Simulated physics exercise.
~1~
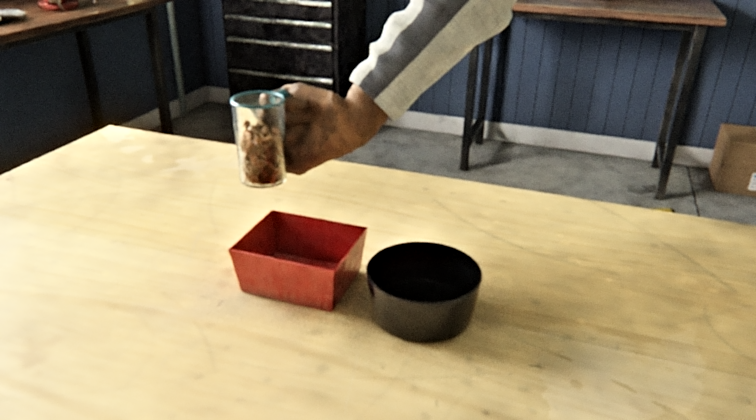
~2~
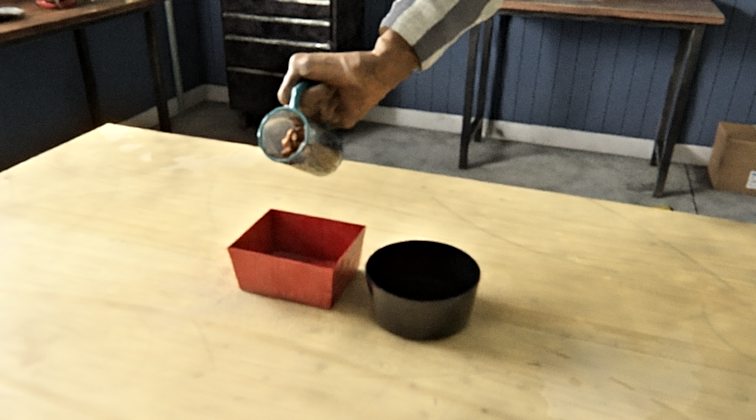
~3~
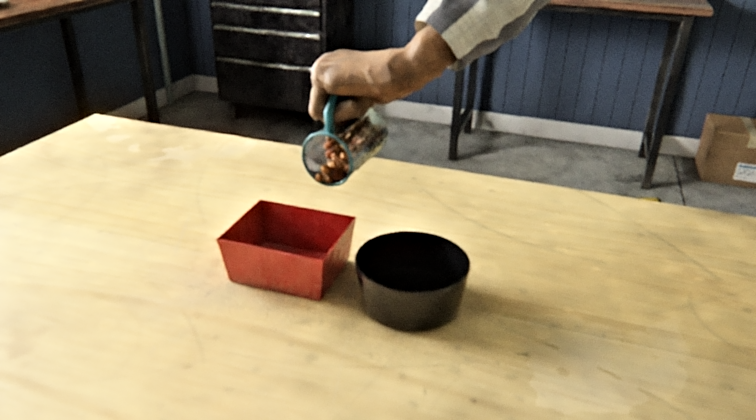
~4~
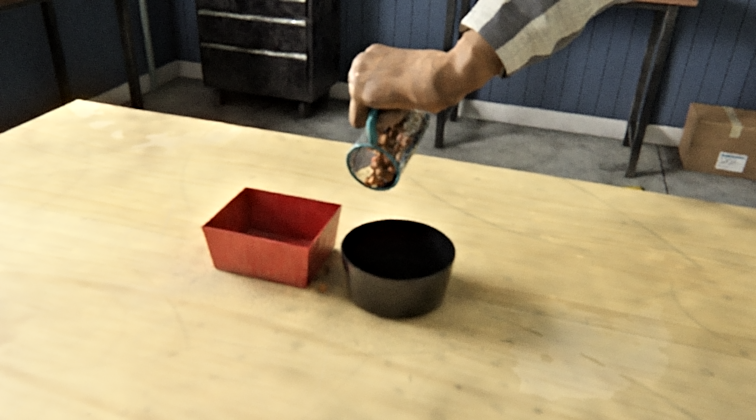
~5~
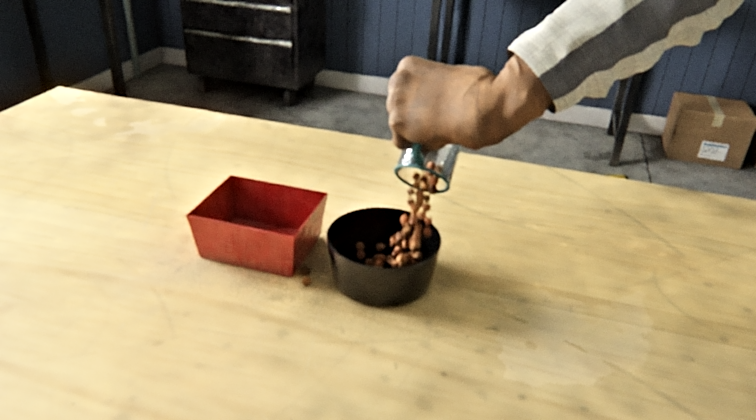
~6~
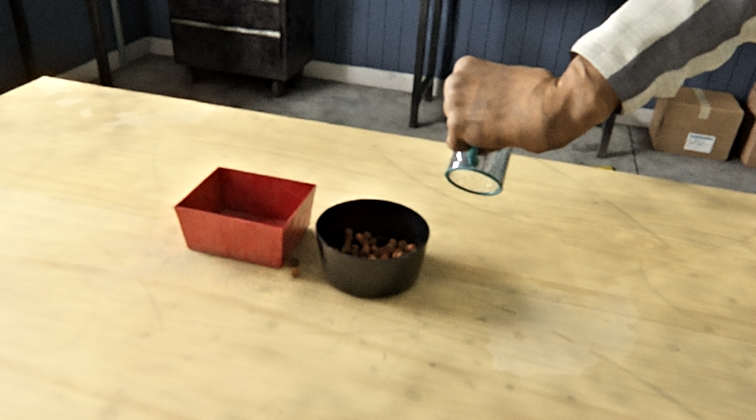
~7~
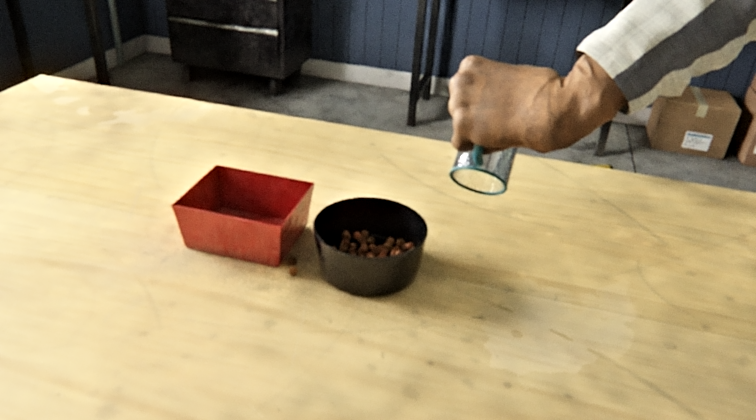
A hand tips a glass of brown cereal balls into a black dish, emptying it.
